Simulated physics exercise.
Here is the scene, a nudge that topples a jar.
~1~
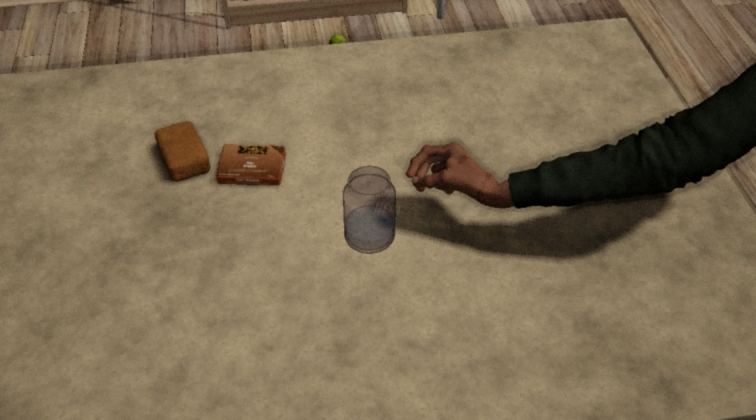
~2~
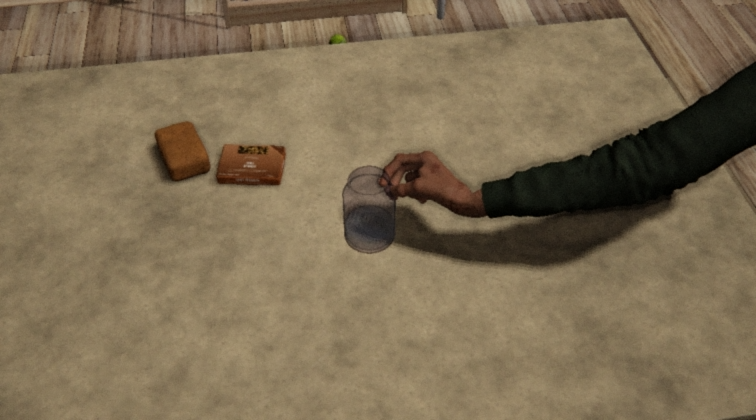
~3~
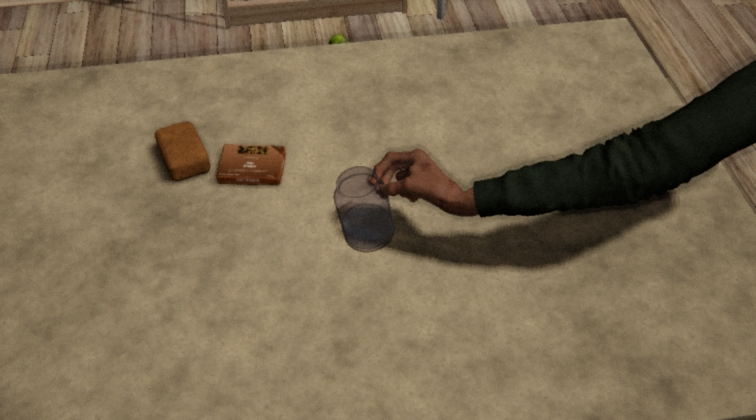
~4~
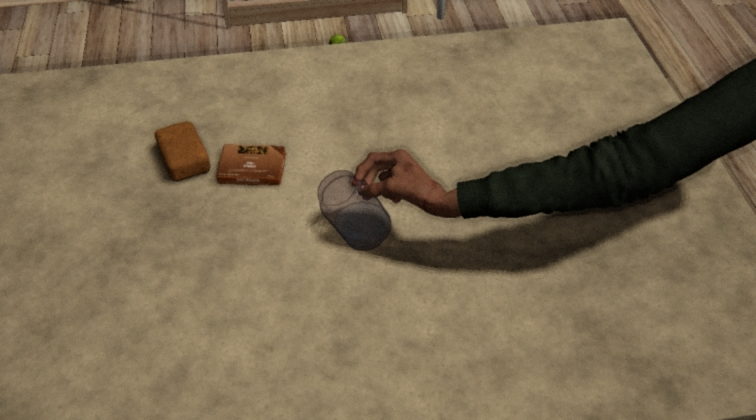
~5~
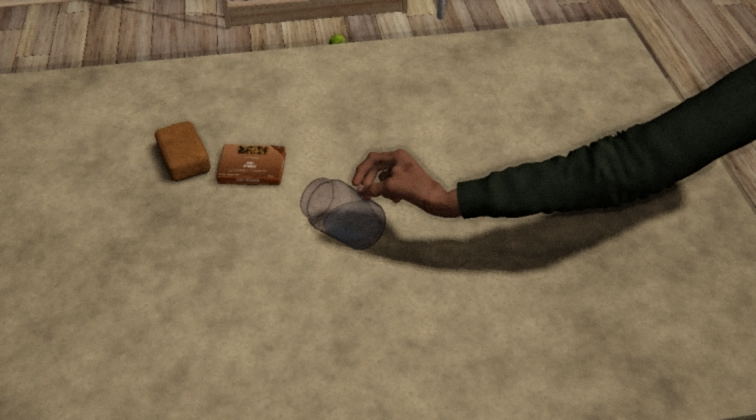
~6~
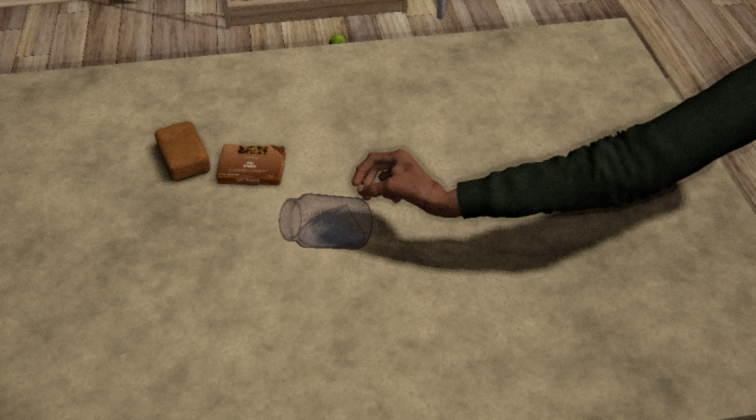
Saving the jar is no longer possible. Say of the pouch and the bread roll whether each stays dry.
My prediction: I expect the pouch will stay out of the spill, I expect the bread roll will stay out of the spill.
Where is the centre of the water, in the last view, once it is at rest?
Near (153, 311).
Next, the puddle covers about as much as a saucer; the pouch is clear of it; the bread roll is clear of it.
After that, the puddle covers about as much as a plate; the pouch is clear of it; the bread roll is clear of it.
Finally, the puddle covers about as much as a plate; the pouch is clear of it; the bread roll is clear of it.
